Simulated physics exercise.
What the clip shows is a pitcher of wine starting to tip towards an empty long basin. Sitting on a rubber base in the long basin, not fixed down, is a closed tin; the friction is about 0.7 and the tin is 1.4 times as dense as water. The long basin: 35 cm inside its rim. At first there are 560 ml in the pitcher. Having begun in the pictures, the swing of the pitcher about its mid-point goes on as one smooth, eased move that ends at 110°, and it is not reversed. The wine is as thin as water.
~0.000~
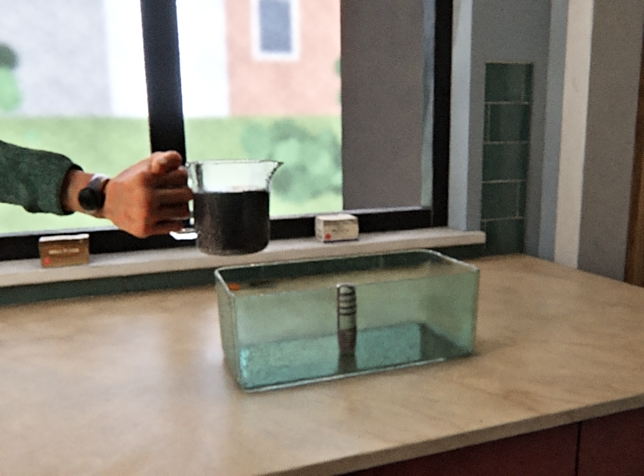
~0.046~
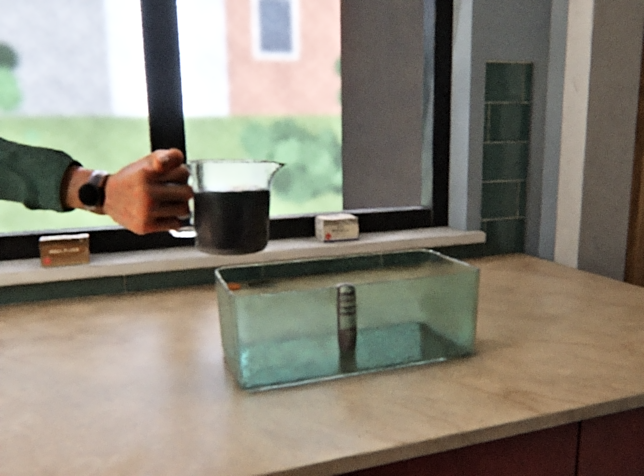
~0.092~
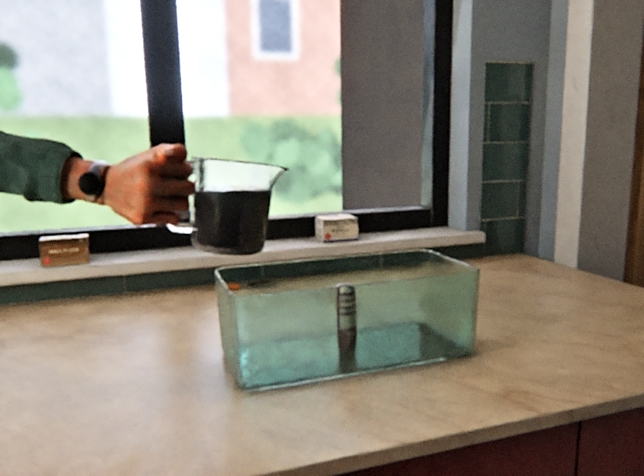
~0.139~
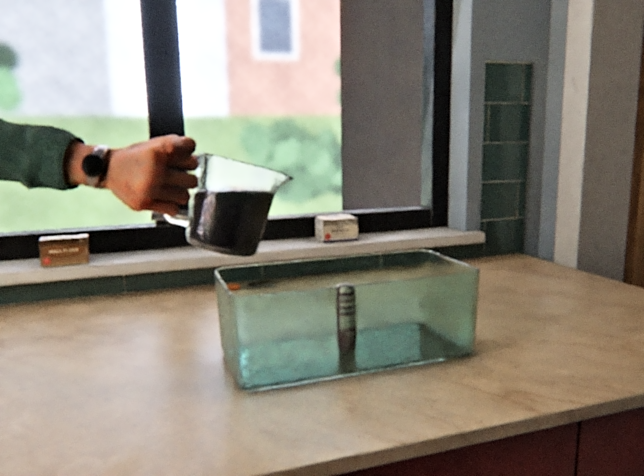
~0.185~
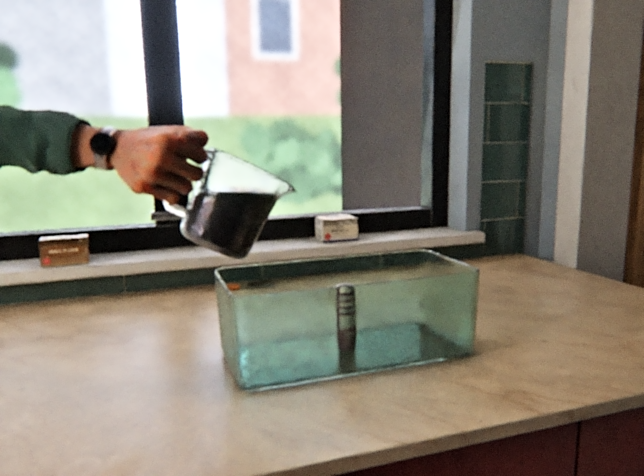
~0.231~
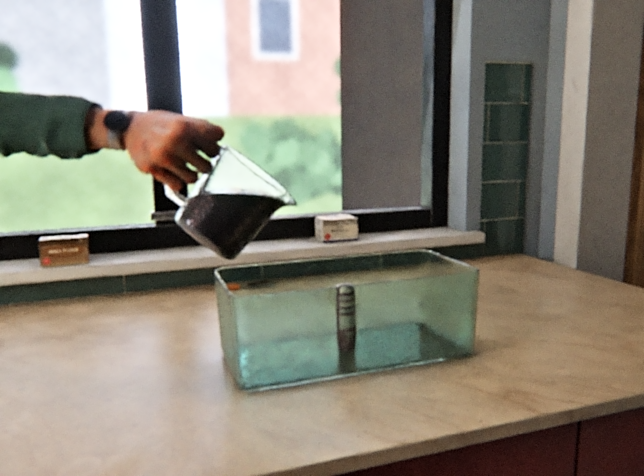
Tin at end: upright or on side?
Upright.
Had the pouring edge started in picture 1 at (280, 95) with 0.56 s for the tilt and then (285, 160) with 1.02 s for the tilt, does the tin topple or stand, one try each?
First it falls; then it keeps standing.
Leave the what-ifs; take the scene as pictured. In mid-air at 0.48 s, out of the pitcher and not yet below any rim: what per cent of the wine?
At that moment, about 20 percent.
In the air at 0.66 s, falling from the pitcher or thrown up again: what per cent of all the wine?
Something like 6 per cent of the total.
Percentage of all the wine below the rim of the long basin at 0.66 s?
Value: Approx. 86 %.
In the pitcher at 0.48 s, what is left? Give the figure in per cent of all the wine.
52 %.
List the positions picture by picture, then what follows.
In the first frame, it leans 0°; its right rim is at (284, 161); the wine meets the walls at (192, 192) and (266, 188); the long basin's rim runs from (223, 284) to (452, 261); the tin's top is at (346, 289).
In the second frame, it leans 2°; its right rim is at (286, 163); the wine meets the walls at (192, 191) and (267, 188).
In the third frame, it leans 7°; its right rim is at (289, 168); the wine meets the walls at (194, 190) and (268, 189).
In the fourth frame, it leans 16°; its right rim is at (293, 178); the wine meets the walls at (195, 192) and (271, 189).
In the fifth frame, it leans 27°; its right rim is at (297, 190); the wine meets the walls at (191, 200) and (276, 192).
In the sixth frame, it leans 40°; its right rim is at (298, 205); the wine meets the walls at (185, 204) and (282, 197).
Then, 0.48 s in, the tilt is 105° and 52 per cent is still to pour; the tin stands where it began.
Then, 0.66 s in, the tilt is 110° and 9 per cent is still to pour; the tin stands where it began.
Then, 0.85 s in, the tilt is 110° and 0 per cent is still to pour; the tin stands where it began.
Then, 1.06 s in, the tilt is 110° and 0 per cent is still to pour; the tin stands where it began.
Finally, the tin stands where it began.
